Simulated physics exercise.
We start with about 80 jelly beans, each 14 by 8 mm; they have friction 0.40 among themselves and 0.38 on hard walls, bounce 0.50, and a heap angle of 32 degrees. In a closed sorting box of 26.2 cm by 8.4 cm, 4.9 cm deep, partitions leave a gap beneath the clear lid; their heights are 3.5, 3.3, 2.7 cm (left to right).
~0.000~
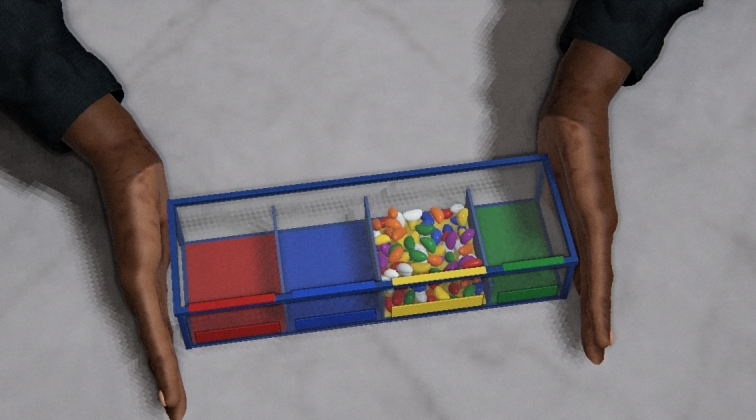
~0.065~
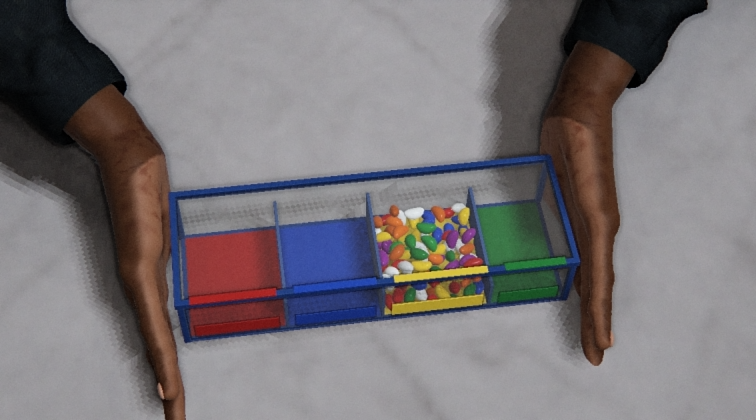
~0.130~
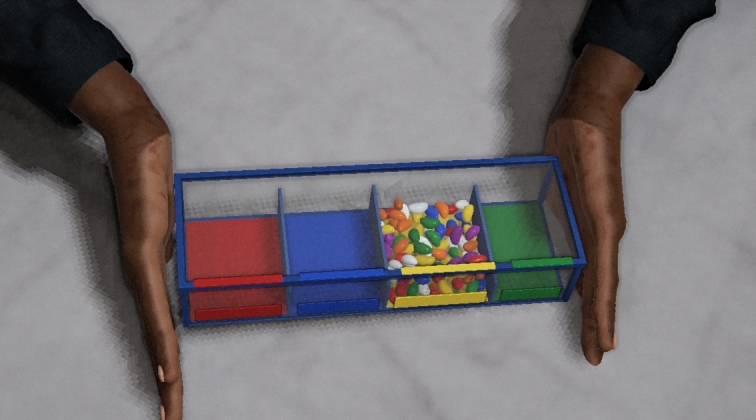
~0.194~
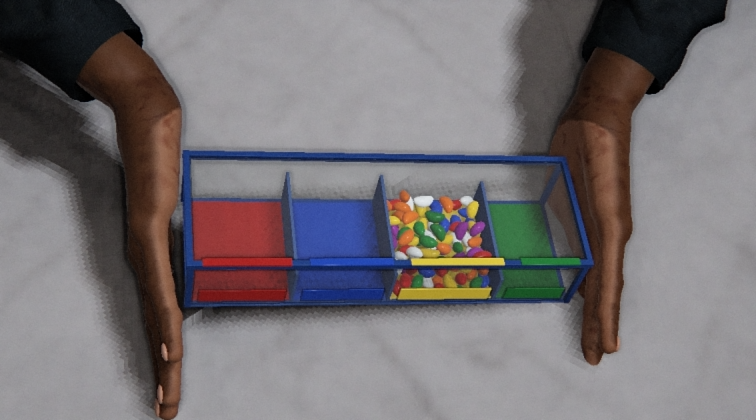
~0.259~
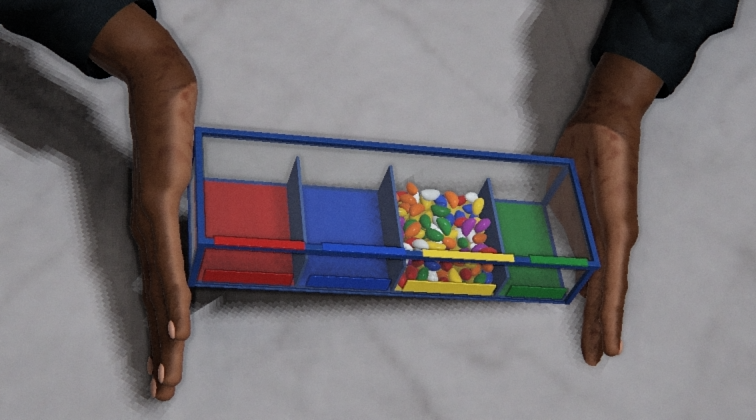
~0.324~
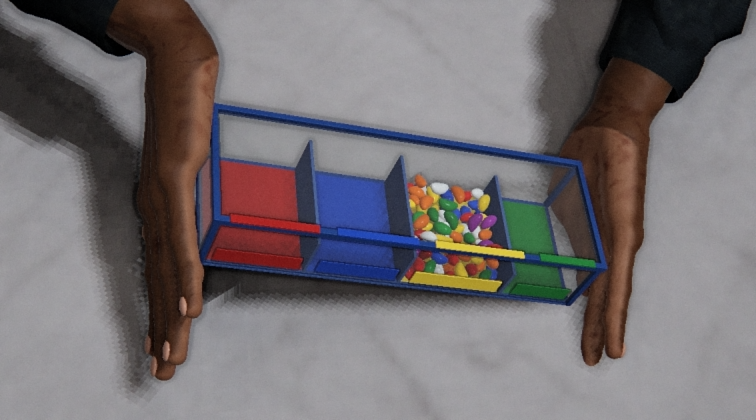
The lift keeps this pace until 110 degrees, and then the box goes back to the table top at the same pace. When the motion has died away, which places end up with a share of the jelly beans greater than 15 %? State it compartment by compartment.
My prediction: Red: Does not qualify; blue: Does not qualify; green: Qualifies; yellow: Does not qualify.
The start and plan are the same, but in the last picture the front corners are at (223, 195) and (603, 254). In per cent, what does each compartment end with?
Red = 0 %, blue = 0 %, green = 95 %, yellow = 5 %.
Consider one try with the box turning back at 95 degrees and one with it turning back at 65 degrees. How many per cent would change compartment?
Some 70 and 5 per cent.
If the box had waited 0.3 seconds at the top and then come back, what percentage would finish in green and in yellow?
In per cent: Green 100, yellow 0.
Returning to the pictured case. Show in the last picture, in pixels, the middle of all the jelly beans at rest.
Roughly pixel (528, 249).
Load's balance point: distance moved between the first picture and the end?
Roughly 7.0 cm.
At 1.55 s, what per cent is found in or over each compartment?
Red 0; blue 0; green 80; yellow 20.
After 1.55 s, tilt 110 degrees; green 80 %, yellow 20 %.
Then, at 2.37 s, tilt 48 degrees; green 100 %.
After 3.20 s, tilt 0 degrees; green 100 %.
By 3.5 s all is still; red 0 %, blue 0 %, green 100 %, yellow 0 %.
